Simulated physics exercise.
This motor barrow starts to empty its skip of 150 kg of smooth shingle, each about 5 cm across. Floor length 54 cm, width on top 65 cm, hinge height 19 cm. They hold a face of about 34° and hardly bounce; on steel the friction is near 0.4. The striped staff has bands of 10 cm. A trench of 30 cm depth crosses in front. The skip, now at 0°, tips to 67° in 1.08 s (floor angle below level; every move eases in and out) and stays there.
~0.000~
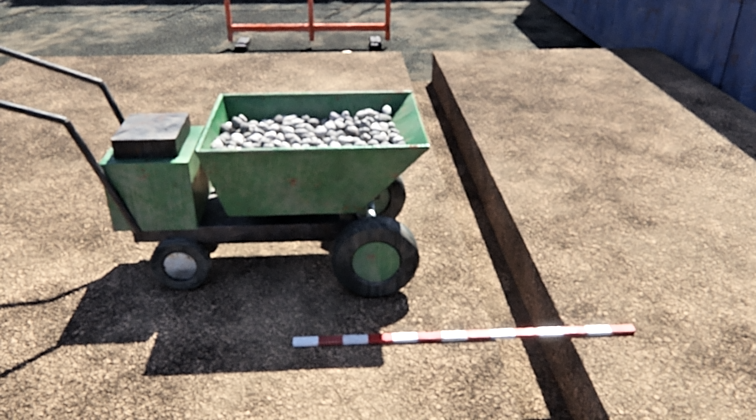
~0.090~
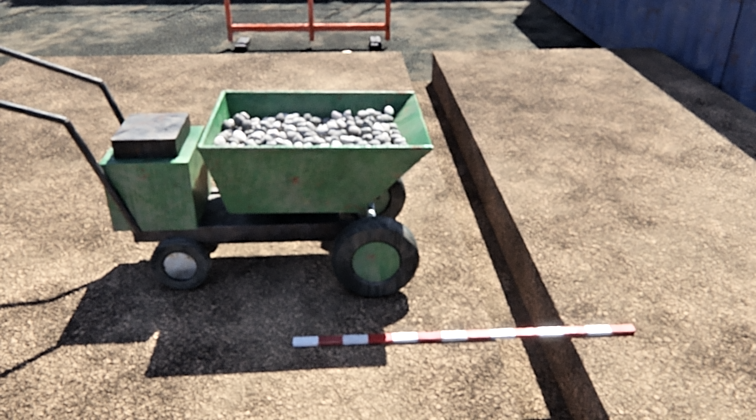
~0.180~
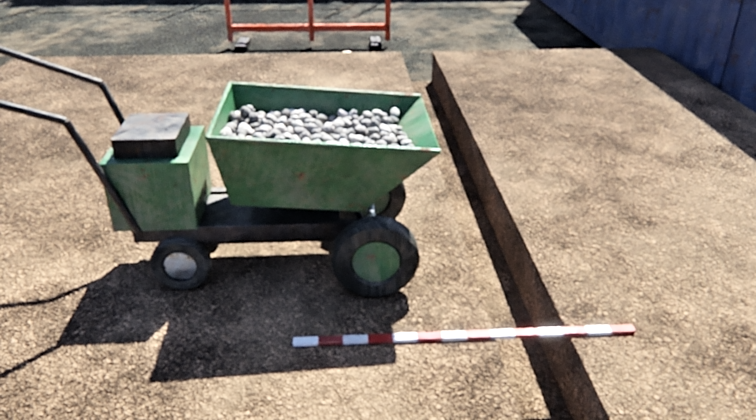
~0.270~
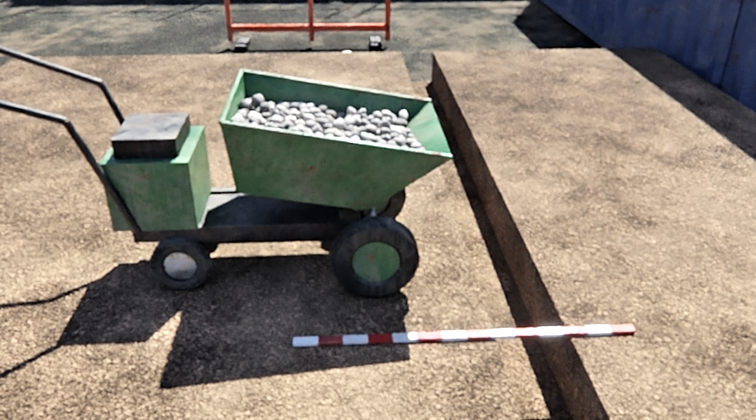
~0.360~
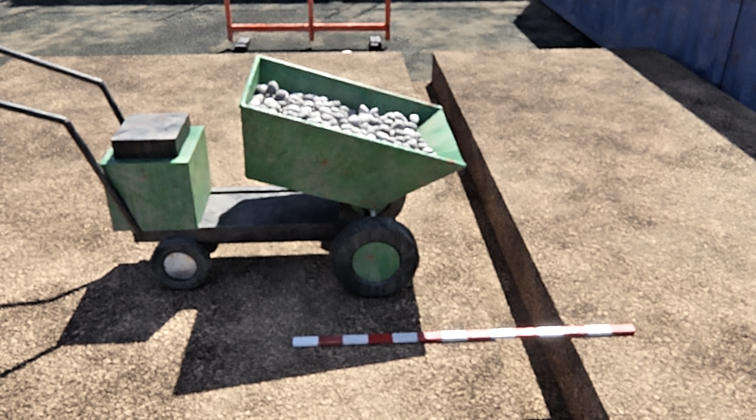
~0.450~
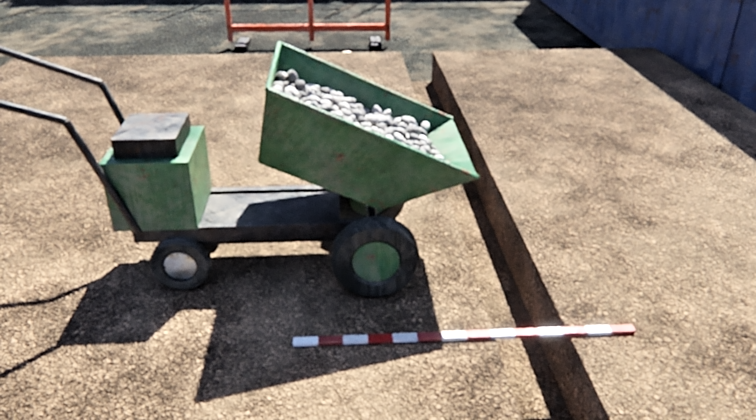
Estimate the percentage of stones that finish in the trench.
About 51 per cent.
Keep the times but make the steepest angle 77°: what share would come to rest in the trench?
In that case some 60 per cent.
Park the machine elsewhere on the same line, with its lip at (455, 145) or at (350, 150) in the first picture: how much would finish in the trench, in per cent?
First some 30, then 85 per cent.
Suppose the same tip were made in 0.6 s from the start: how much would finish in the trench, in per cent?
Then about 40 per cent.
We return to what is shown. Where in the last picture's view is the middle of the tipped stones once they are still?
Their middle is at about (524, 269).
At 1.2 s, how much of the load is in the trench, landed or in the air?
Some 15 per cent.
After 0.8 s the floor is at 57°; 100 % in the skip; the foremost stones are at (489, 200).
After 1.2 s the floor is at 67°; 64 % in the skip, 17 % in the trench, 19 % past the trench; the foremost stones are at (584, 250).
After 1.5 s the floor is at 67°; 23 % in the skip, 30 % in the trench, 47 % past the trench; the foremost stones are at (688, 237).
After 3.5 s the floor is at 67°; 0 % in the skip, 51 % in the trench, 49 % past the trench; the foremost stones are past the picture's edge.
